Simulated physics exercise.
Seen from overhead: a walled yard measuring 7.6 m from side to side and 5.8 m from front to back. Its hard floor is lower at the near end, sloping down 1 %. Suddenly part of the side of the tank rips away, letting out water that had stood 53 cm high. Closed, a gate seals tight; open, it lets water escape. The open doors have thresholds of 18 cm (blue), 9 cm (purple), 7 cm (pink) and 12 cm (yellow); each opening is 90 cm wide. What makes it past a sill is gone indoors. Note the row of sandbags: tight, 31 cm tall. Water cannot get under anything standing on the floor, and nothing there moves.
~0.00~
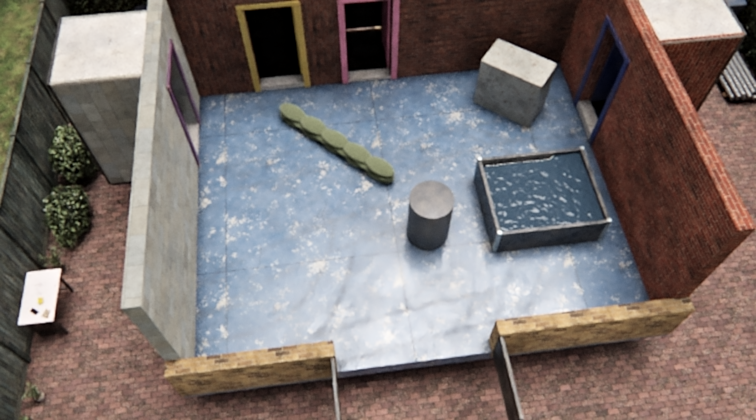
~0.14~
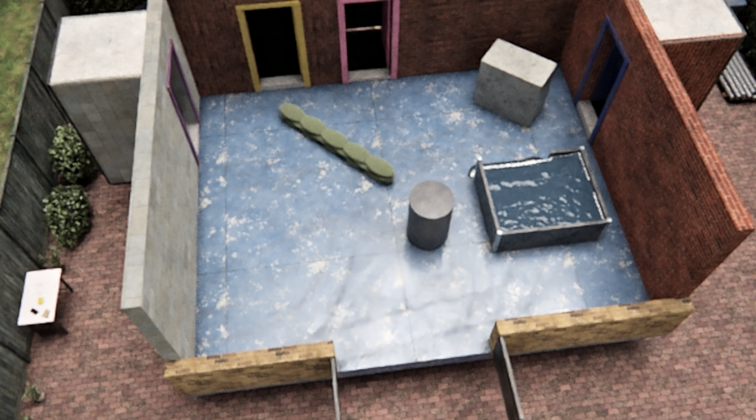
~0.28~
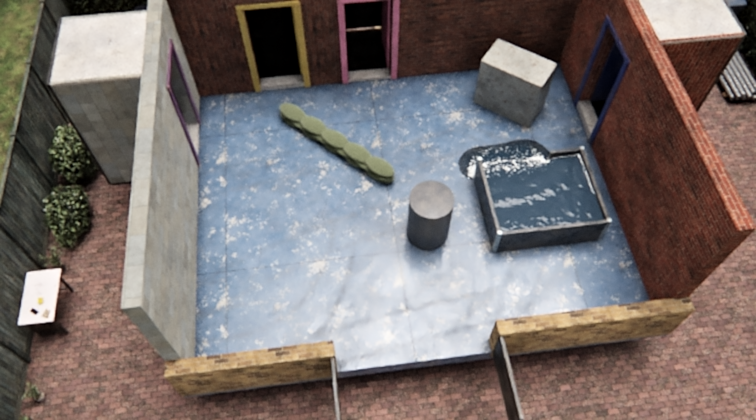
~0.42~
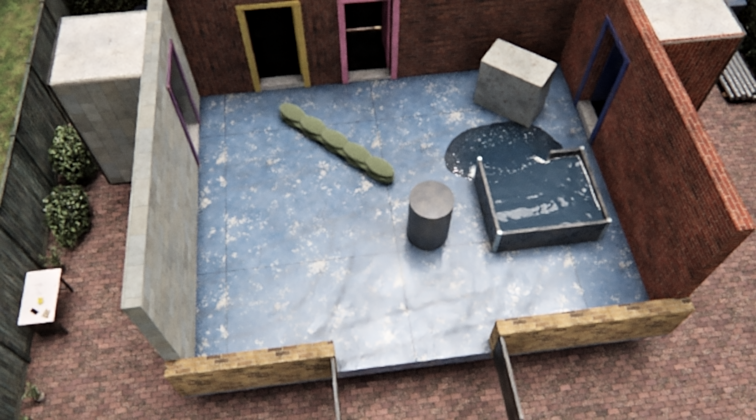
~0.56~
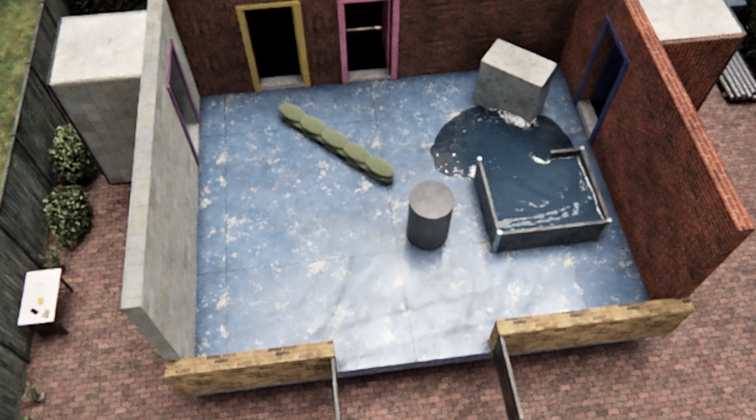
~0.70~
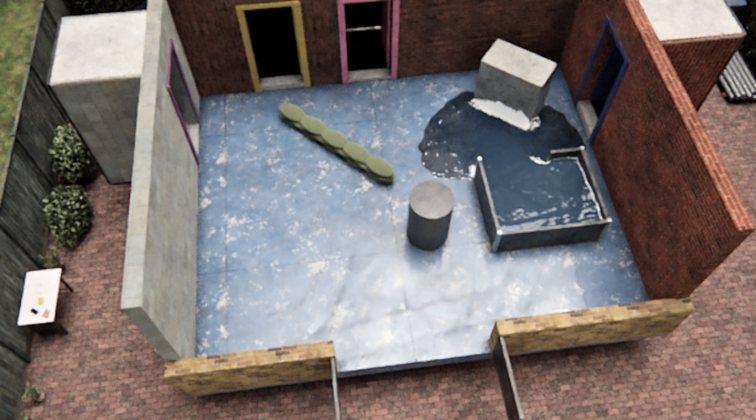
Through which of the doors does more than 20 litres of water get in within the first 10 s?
The blue door does not let in more than 20 litres; the purple door does not let in more than 20 litres; the pink door lets in more than 20 litres; the yellow door does not let in more than 20 litres.
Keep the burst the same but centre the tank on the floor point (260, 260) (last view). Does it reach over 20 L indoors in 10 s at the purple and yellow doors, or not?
For the purple door, the amount is too high; for the yellow door, the amount is too high.
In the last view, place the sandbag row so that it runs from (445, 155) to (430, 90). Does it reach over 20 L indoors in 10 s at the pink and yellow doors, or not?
Result: Pink door inside the limit; yellow door inside the limit.
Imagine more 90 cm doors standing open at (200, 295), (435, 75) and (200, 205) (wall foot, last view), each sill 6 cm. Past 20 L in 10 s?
Door 1: Lower; door 2: Higher; door 3: Lower.
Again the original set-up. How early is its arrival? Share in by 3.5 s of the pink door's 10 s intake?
Share by then: ~ 75 %.
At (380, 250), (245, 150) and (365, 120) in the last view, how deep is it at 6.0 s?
Reading - approx. 0 / 2 / 9 cm.
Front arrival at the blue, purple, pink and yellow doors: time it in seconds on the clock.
Arrival times: Blue 0.9 seconds, purple 3.2 seconds, pink 1.6 seconds, yellow 2.2 seconds.
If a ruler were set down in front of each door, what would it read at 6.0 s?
In centimetres, the blue door has 9, the purple door 9, the pink door 9 and the yellow door 8.
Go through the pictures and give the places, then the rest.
In the first picture, the tank at (541, 192) is whole and still, 53 cm deep.
In the second picture, the front is at (473, 173), 0.7 m from the gap on the tank's far side; 0.3 m2 of floor is under water; 53 cm left at the back of the tank.
In the third picture, the front is at (464, 161), 0.9 m from the gap on the tank's far side; 1.0 m2 of floor is under water; 53 cm left at the back of the tank.
In the fourth picture, water pours out on the tank's far side and has run 1.3 m, to (521, 125); typically 7 cm deep outside, 52 cm at the tank's back.
In the fifth picture, the front is at (475, 111), 1.7 m from the gap on the tank's far side; 2.9 m2 of floor is under water; 45 cm left at the back of the tank.
In the sixth picture, water pours out on the tank's far side and has run 2.1 m, to (465, 96); typically 6 cm deep outside, 45 cm at the tank's back.
After 1.4 s water covers 15 % of the floor and is deepest (32 cm) near (509, 124); blue door 6 cm at the sill, 0 L in, purple door not reached, pink door not reached, yellow door not reached.
After 2.2 s water covers 25 % of the floor and is deepest (24 cm) near (509, 124); blue door 12 cm at the sill, 0 L in, purple door not reached, pink door 15 cm at the sill, 5 L in, yellow door 2 cm at the sill, 0 L in.
After 3.5 s water covers 35 % of the floor and is deepest (22 cm) near (317, 115); blue door 11 cm at the sill, 0 L in, purple door 8 cm at the sill, 0 L in, pink door 10 cm at the sill, 31 L in, yellow door 10 cm at the sill, 0 L in.
After 6.0 s water covers 50 % of the floor and is deepest (12 cm) near (328, 128); blue door 9 cm at the sill, 0 L in, purple door 9 cm at the sill, 4 L in, pink door 9 cm at the sill, 36 L in, yellow door 8 cm at the sill, 9 L in.
After 10.0 s water covers 80 % of the floor and is deepest (8 cm) near (426, 211); blue door 5 cm at the sill, 0 L in, purple door 4 cm at the sill, 5 L in, pink door 5 cm at the sill, 41 L in, yellow door 4 cm at the sill, 9 L in.
